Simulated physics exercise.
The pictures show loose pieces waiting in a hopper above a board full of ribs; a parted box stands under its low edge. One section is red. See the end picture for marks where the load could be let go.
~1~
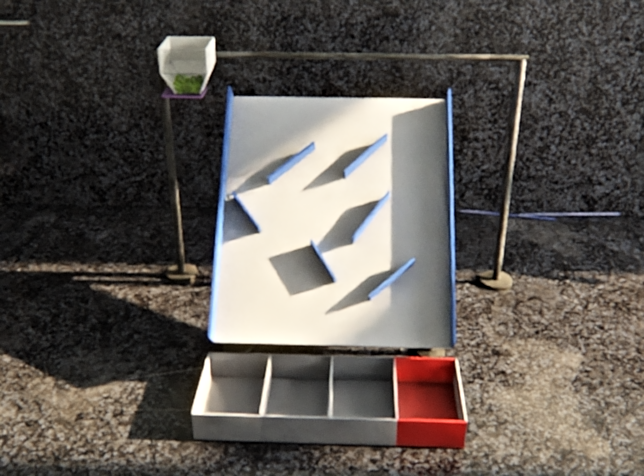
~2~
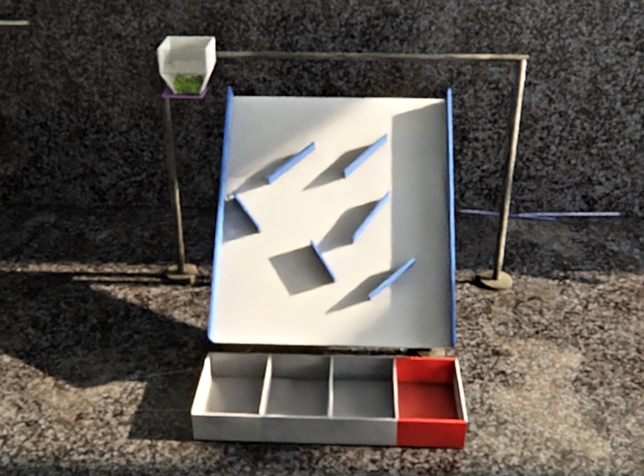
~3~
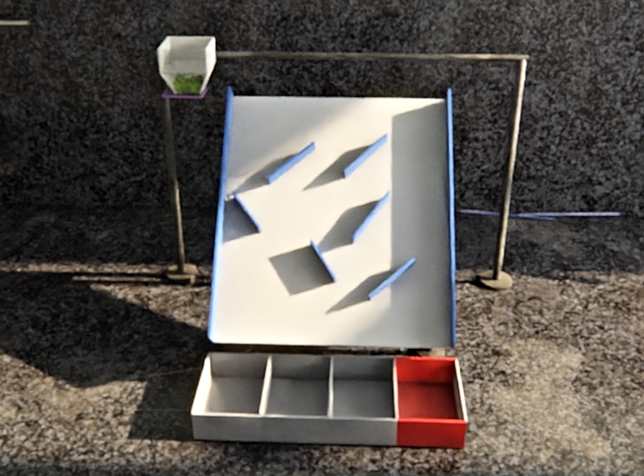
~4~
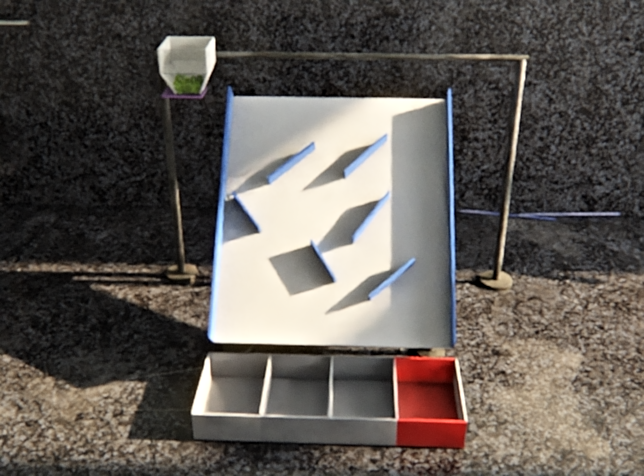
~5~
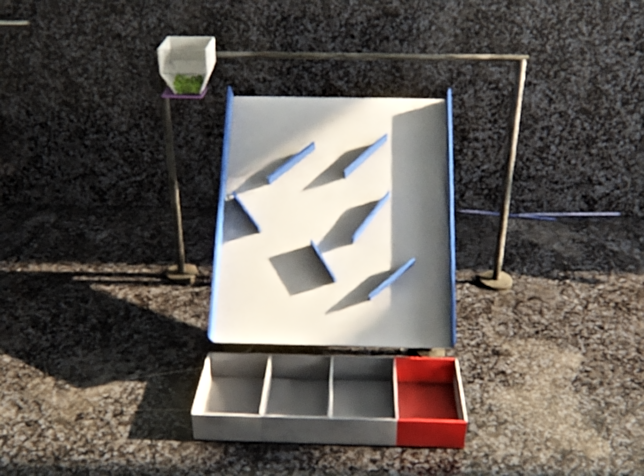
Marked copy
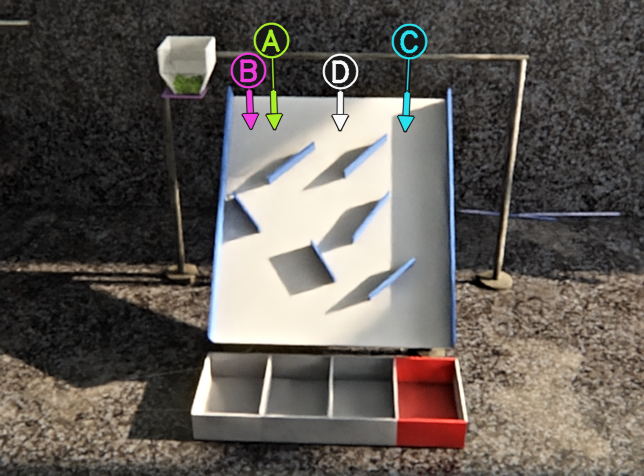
A white board with blue ribs stands still above a box with one red section.
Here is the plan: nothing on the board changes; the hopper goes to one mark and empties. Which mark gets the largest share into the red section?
I would pick mark C.
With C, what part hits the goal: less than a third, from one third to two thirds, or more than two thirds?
From one third to two thirds.
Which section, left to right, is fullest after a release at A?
It is the second one.
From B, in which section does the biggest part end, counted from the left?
It is the second one.
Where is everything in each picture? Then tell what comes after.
In the first frame, hopper (190, 83), dried peas, door shut.
In the second frame, ribs (268, 178) to (314, 142), (345, 172) to (387, 133).
In the third frame, ribs (233, 192) to (259, 227), (353, 238) to (389, 191).
In the fourth frame, ribs (311, 239) to (335, 278), (369, 296) to (414, 258).
In the fifth frame, red section (431, 432), number 4 of 4 from the left.
On the marked copy, mark A meets the board at (274, 123); mark B meets the board at (250, 123); mark C meets the board at (405, 125); mark D meets the board at (340, 124).
With A, not one piece in the red section, almost all in other sections, about a tenth held on the board.
With B, not one piece in the red section, almost all in other sections, just a few outside the box.
With C, roughly half in the red section, roughly half in other sections.
With D, just a few in the red section, almost all in other sections, about a tenth outside the box.
